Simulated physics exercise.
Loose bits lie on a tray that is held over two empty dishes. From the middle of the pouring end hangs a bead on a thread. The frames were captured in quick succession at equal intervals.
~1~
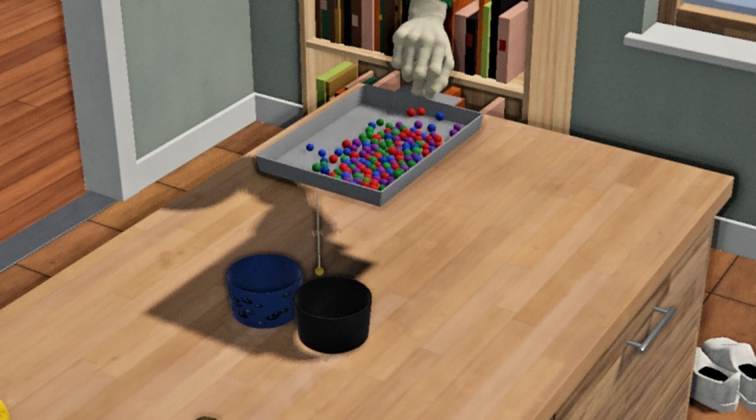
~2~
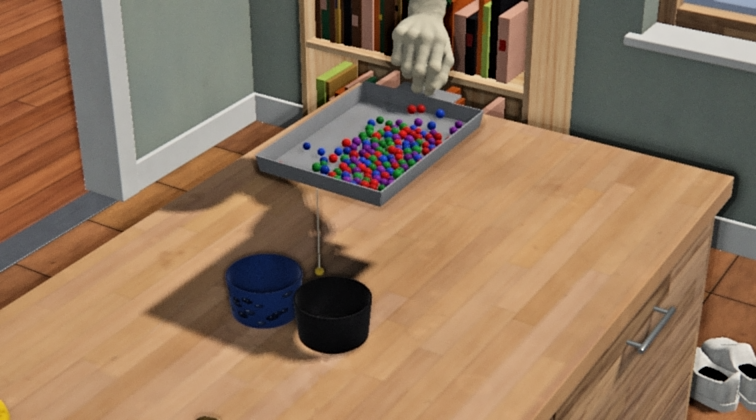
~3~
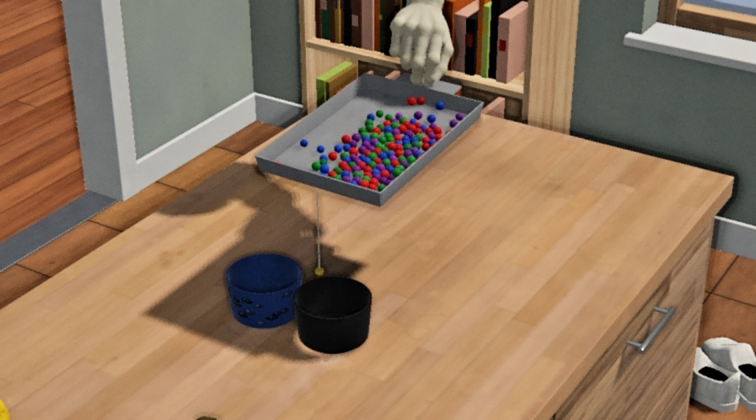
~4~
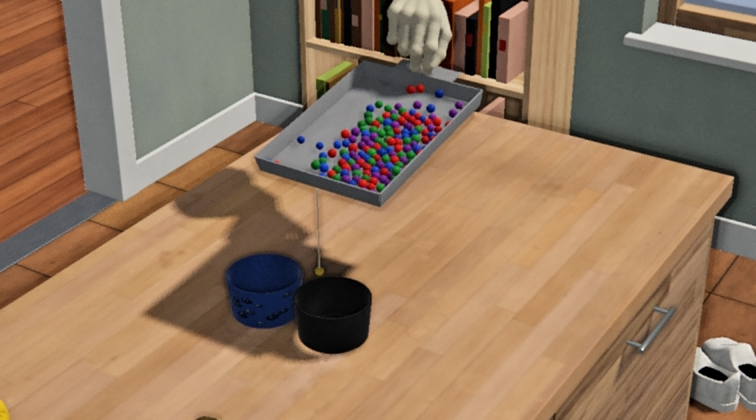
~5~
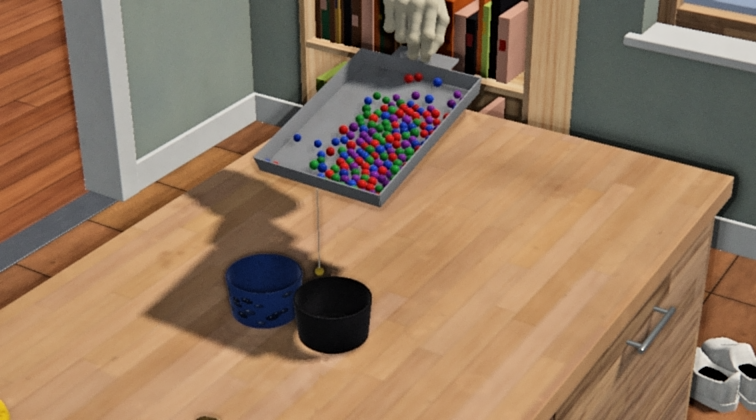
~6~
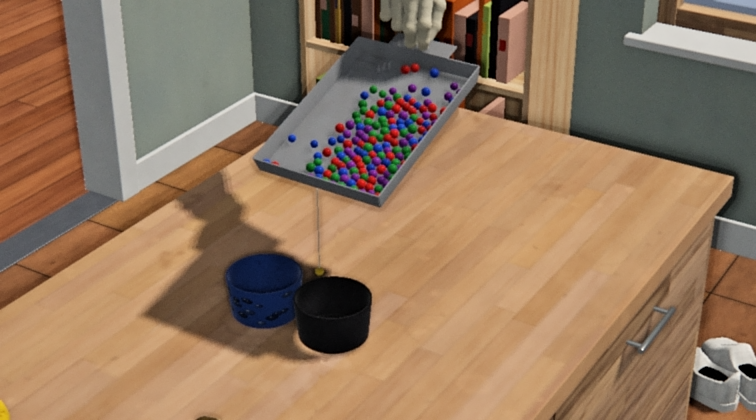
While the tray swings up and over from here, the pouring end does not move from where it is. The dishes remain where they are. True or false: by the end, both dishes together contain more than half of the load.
False.
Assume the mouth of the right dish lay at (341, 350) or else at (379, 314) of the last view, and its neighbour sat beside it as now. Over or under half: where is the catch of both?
Result, first place: Not as much as half; second place: Not as much as half.
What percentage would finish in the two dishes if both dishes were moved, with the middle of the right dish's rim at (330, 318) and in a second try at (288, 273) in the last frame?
First placement: Some 80 %; second placement: Some 0 %.
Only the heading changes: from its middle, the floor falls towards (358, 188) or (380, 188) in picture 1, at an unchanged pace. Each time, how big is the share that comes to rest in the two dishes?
First heading roughly 30 %, second roughly 20 %.
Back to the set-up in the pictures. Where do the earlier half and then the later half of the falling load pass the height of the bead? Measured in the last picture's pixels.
Early-half point (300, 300); late-half point (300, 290).
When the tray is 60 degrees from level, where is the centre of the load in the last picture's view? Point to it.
I'd put it at about (339, 148).
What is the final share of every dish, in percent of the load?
Per hundred pieces, the left dish ends with about 10 and the right dish with about 10.
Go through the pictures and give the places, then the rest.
In the first frame, corners of the pouring end at (260, 155) and (380, 190), level; middle of the load at (386, 156), round plastic beads; left dish at (242, 306); right dish at (311, 331); bead on its thread at (320, 271).
In the second frame, corners of the pouring end at (259, 155) and (380, 190), level; middle of the load at (386, 155).
In the third frame, corners of the pouring end at (259, 155) and (380, 191), tipped barely, level across its low end; middle of the load at (385, 151).
In the fourth frame, corners of the pouring end at (258, 155) and (379, 192), tipped a little, level across its low end; middle of the load at (385, 146).
In the fifth frame, corners of the pouring end at (257, 156) and (378, 193), tipped a little, level across its low end; middle of the load at (382, 142).
In the sixth frame, corners of the pouring end at (256, 157) and (377, 194), tipped clearly, level across its low end; middle of the load at (372, 141), about two thirds on the move; left dish at (242, 306); right dish at (311, 331).
Soon after the last picture, tray tipped steeply; all on the tray.
A little later, tray tipped right over; about a third on the tray; a stray few in the right dish; a stray few in the left dish; about a quarter outside both; about a third in the air.
Later still, tray tipped past a quarter turn; a small part in the right dish; a small part in the left dish; most outside both.
By the end, tray tipped past a quarter turn; a small part in the right dish; a small part in the left dish; most outside both.
